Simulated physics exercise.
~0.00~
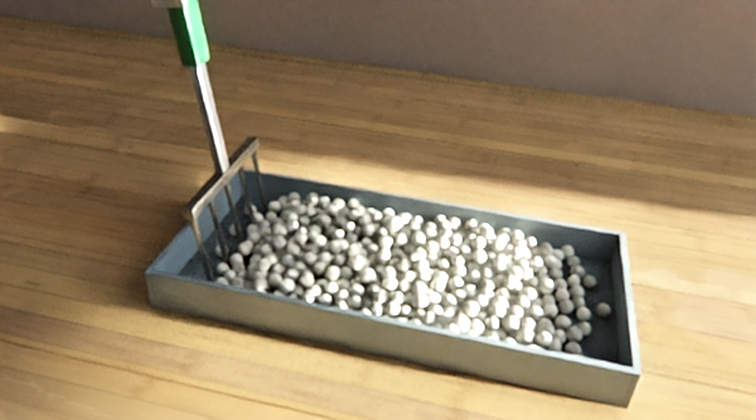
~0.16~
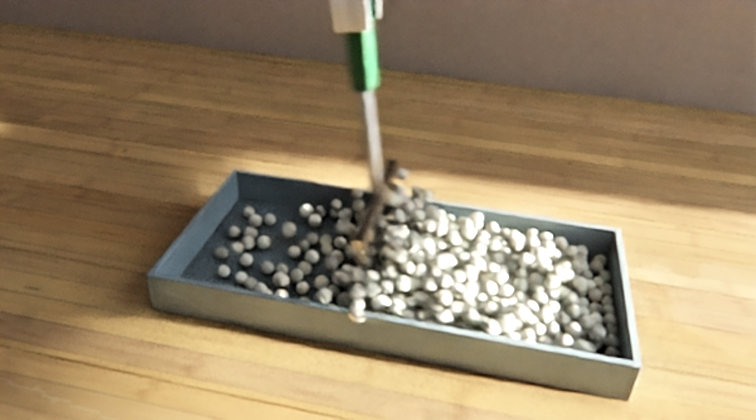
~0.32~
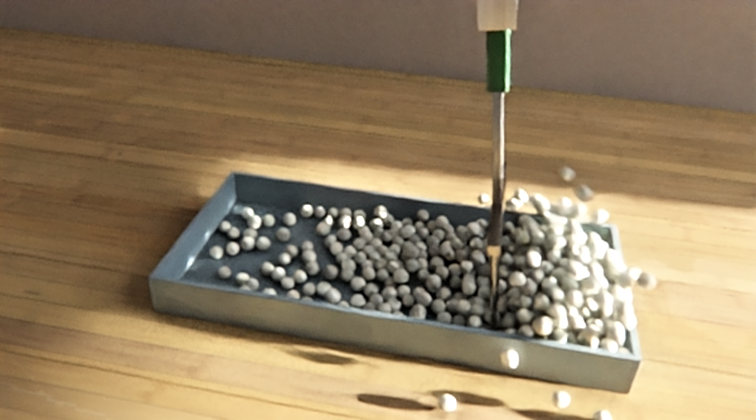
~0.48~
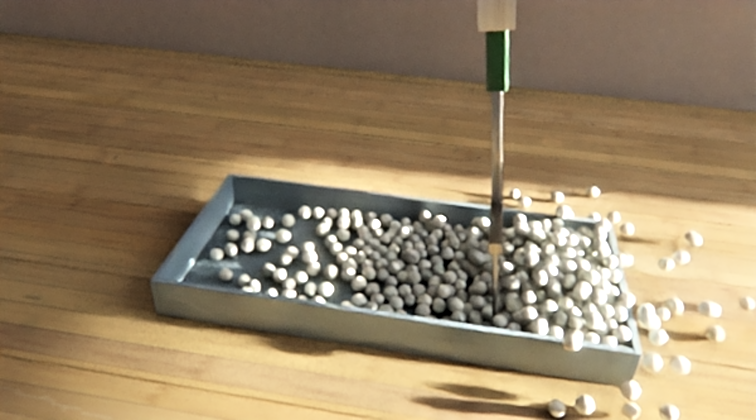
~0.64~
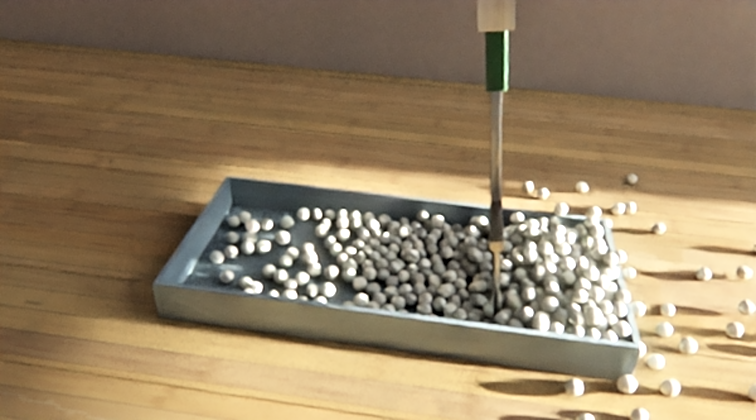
A mechanical arm dragged a comb from left to right through a shallow trough of small pale beads, heaping them toward the right end until some spilled over onto the wooden table, then held still while most stayed inside.
